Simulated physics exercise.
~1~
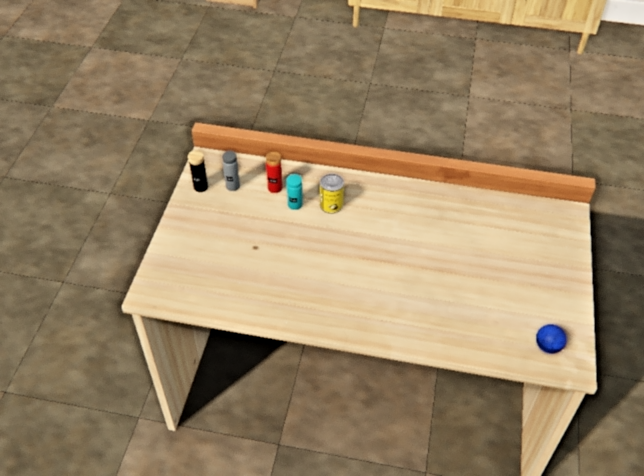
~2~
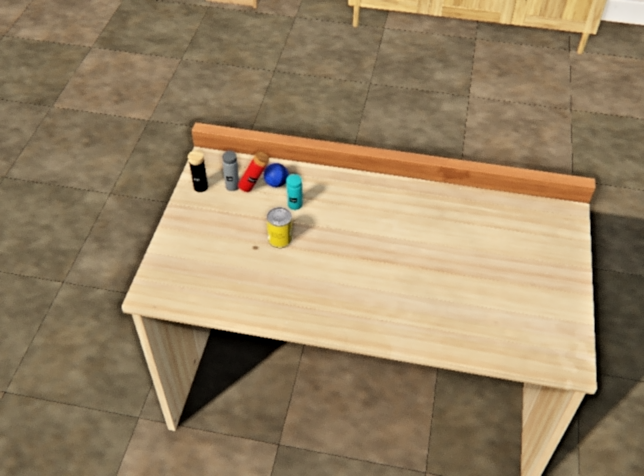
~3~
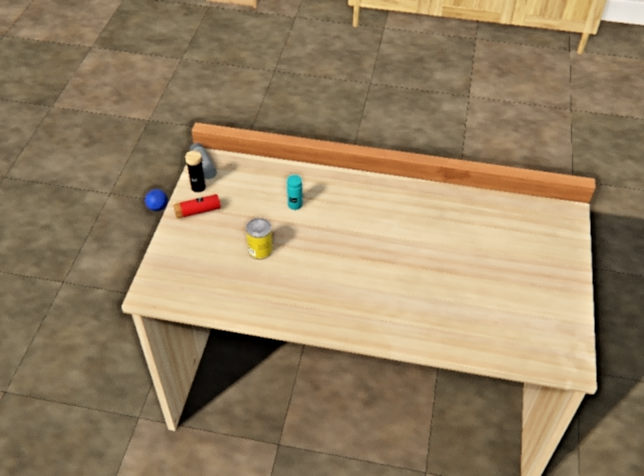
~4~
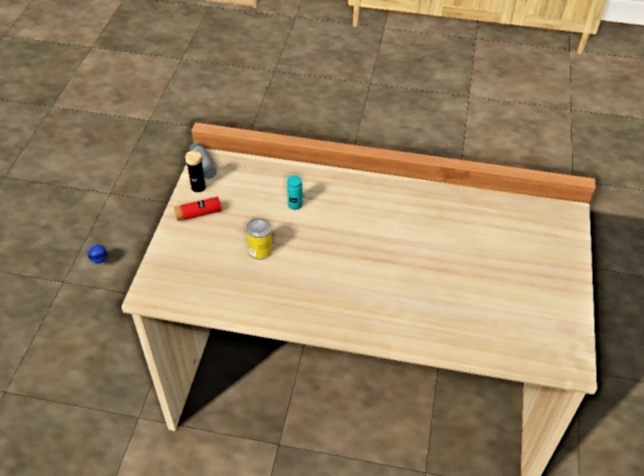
A pale wooden table with a raised reddish-brown rail along its far edge stands on a brown tiled floor, seen from above. Black, grey, red and turquoise shakers and a yellow tin stand near the far left, while a blue ball sits near the right front corner. The ball moves up and left in among them, the red shaker leans left, and the tin shifts toward the front, still upright. The red and grey shakers topple as the ball leaves the left side. The ball ends on the floor, with the black and turquoise shakers still standing.
